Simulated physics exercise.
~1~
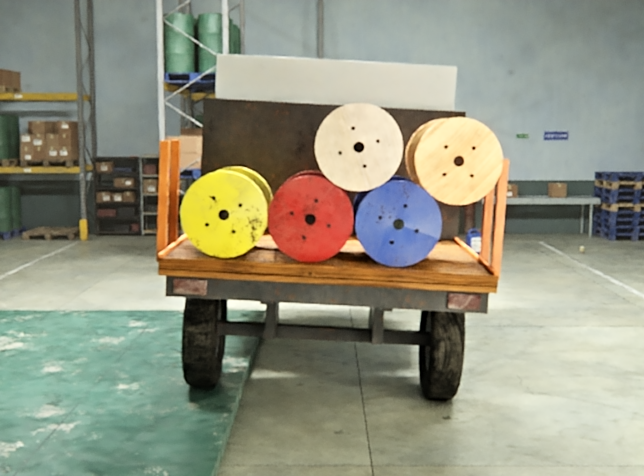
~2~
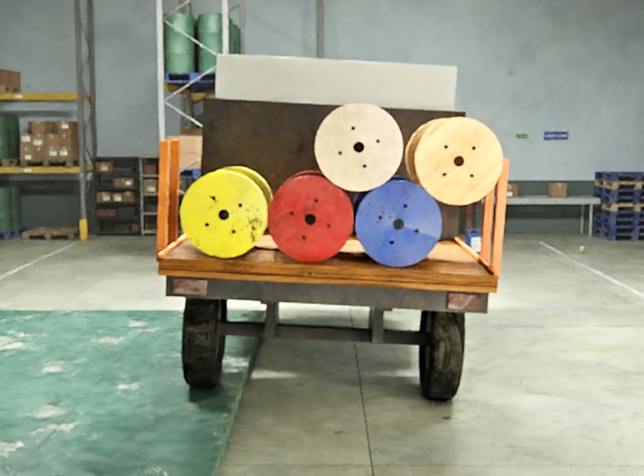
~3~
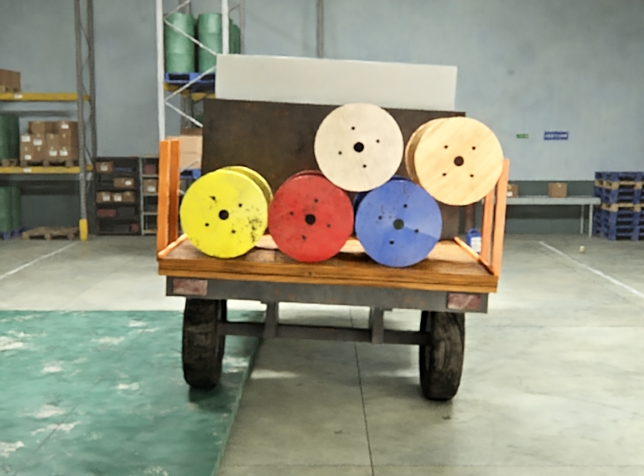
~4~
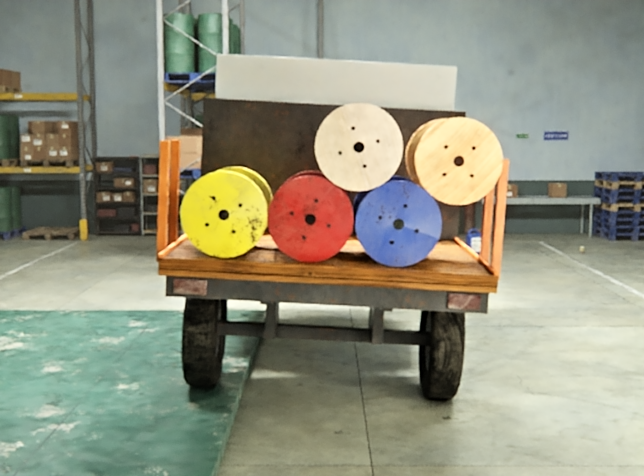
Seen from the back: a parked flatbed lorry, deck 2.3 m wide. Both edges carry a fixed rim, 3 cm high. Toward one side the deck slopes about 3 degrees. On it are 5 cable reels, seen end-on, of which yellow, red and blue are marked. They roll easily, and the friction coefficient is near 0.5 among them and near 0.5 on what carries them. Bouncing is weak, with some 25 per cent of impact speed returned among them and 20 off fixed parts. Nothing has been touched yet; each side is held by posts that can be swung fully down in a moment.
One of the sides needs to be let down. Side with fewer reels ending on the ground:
Left.
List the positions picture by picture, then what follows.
In the first frame, yellow (224, 215), red (310, 219), blue (399, 224); the deck slopes 3° down to the right; 3 of the 5 make up the bottom layer; all still.
In the second frame, yellow (224, 215), red (310, 219), blue (399, 224); rims, left 3 cm, right 3 cm; at rest.
In the third frame, yellow (224, 215), red (310, 219), blue (399, 224); side tops at (169, 146) and (499, 164); all still.
In the fourth frame, yellow (224, 215), red (310, 219), blue (399, 224); all still.
With the left side gone, after 0.6 s, yellow is on the deck, 40 cm from the left edge; red is on the deck, 100 cm from the left edge; blue is on the deck, 70 cm from the right edge; 0 gone from the deck.
With the left side gone, finally, yellow is on the deck, 40 cm from the left edge; red is on the deck, 100 cm from the left edge; blue is on the deck, 70 cm from the right edge; 0 gone from the deck.
With the right side gone, after 2.3 s, yellow is on the deck, 80 cm from the left edge, rolling right; red is on the deck, 90 cm from the right edge, rolling right; blue is on the deck, 30 cm from the right edge, rolling right; 1 gone from the deck.
With the right side gone, finally, yellow is on the deck, 75 cm from the right edge; red is on the deck, 15 cm from the right edge; blue is on the ground to the right; 3 gone from the deck.
